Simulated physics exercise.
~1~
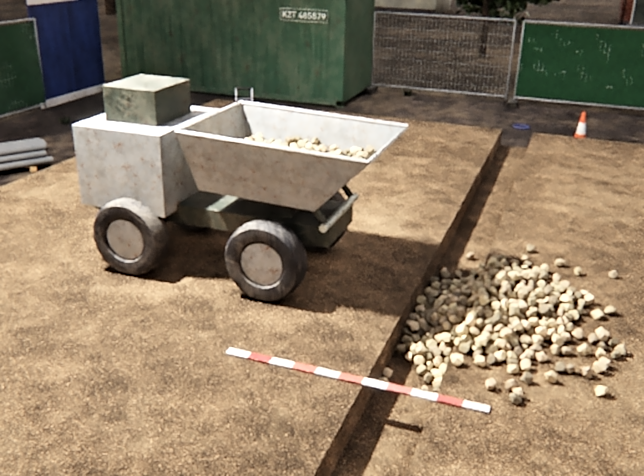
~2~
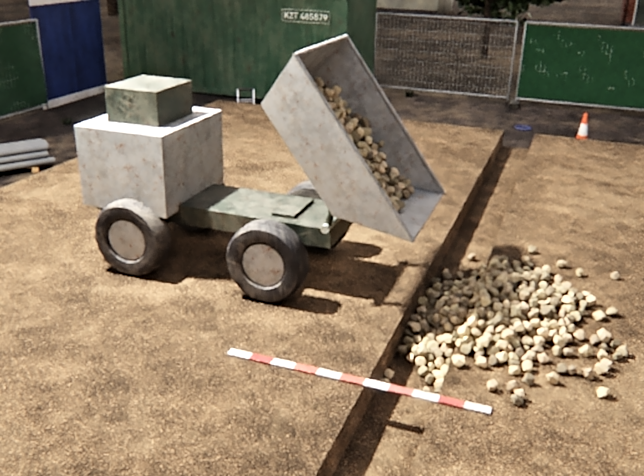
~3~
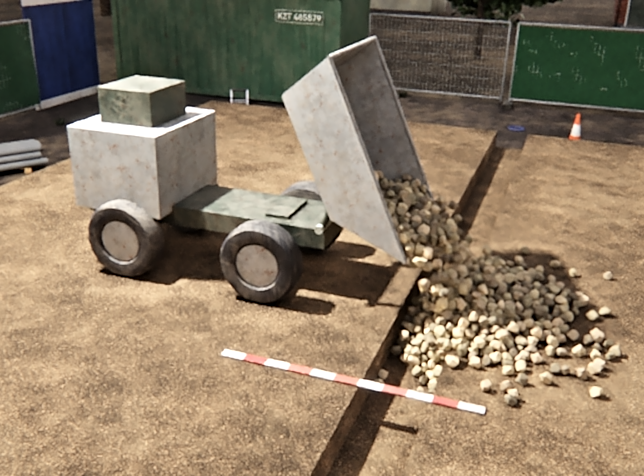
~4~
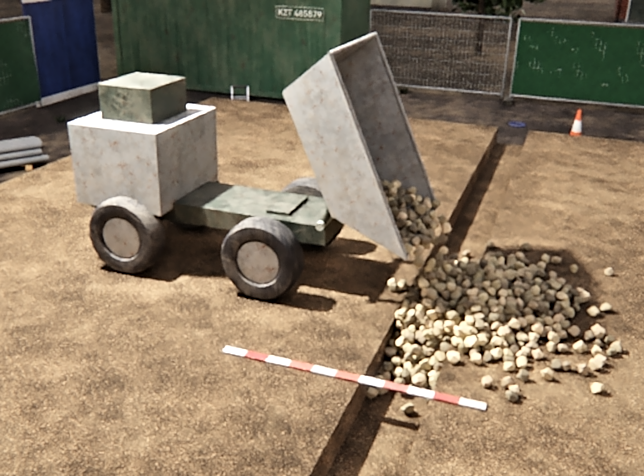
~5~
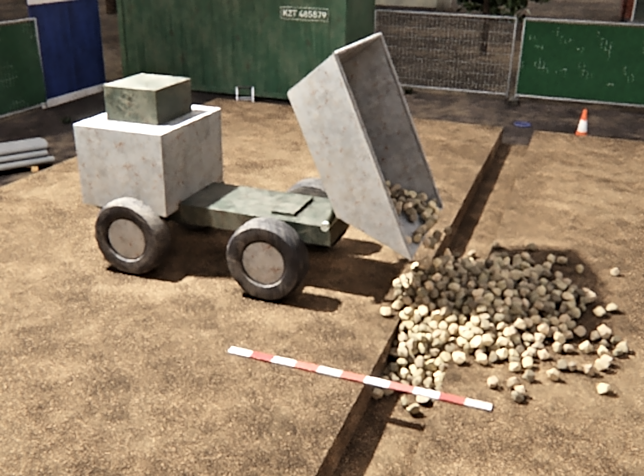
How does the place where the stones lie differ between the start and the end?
At first the stones are split between the dumper's skip and a separate heap on the right. By the end most of them lie lower and farther right, in one wider heap that spreads across the trench, with only a few left in the skip.
